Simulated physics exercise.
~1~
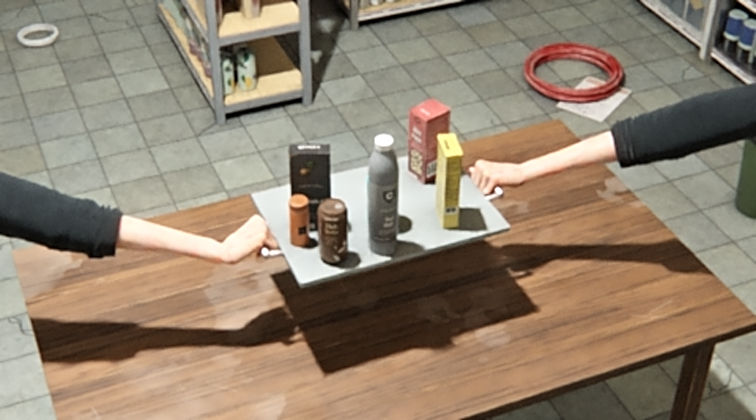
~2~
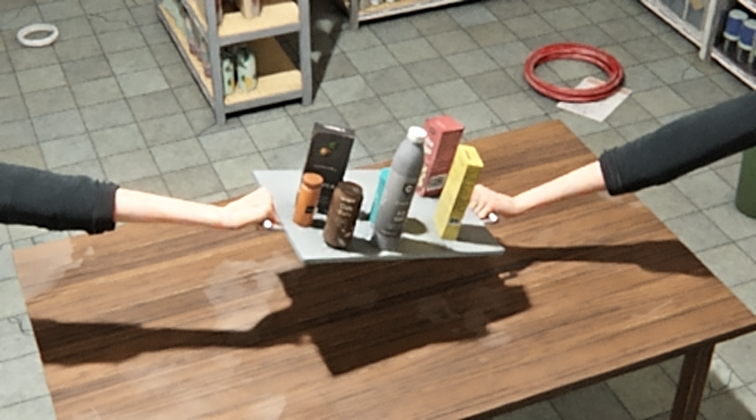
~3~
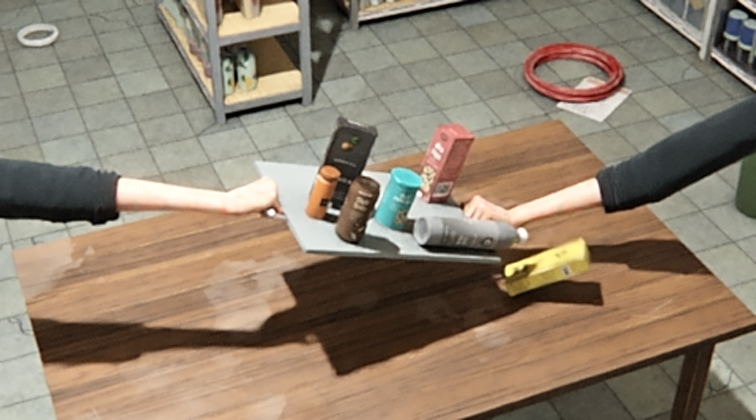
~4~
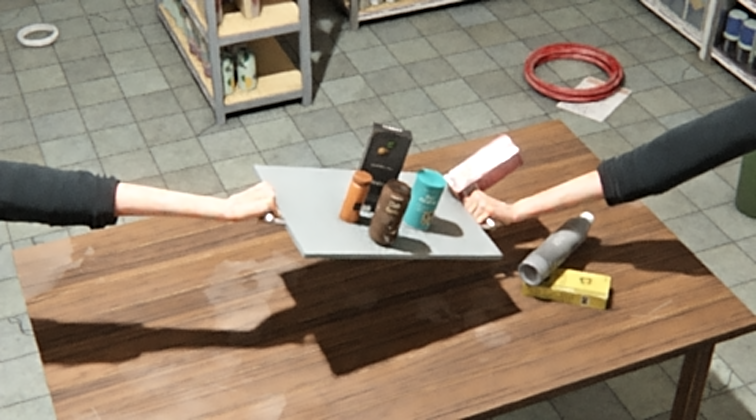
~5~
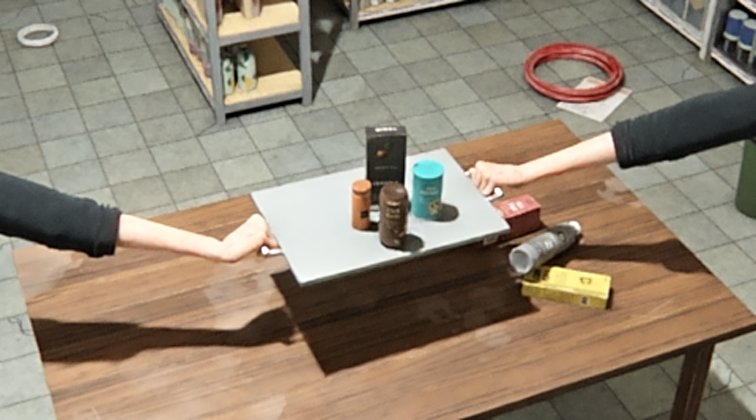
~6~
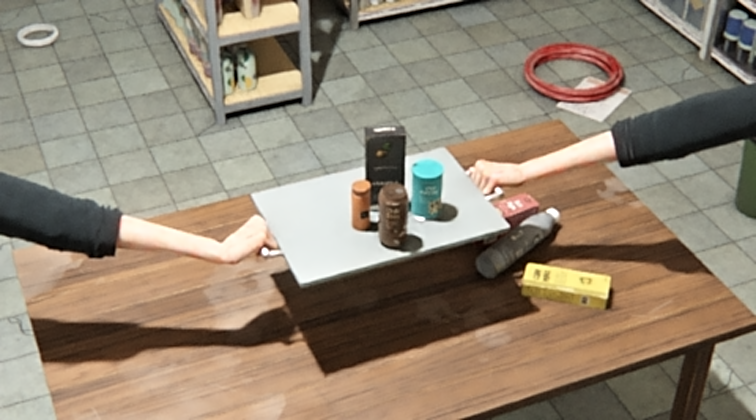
Above a wooden table, two hands tilt a tray right, spilling three of six items.
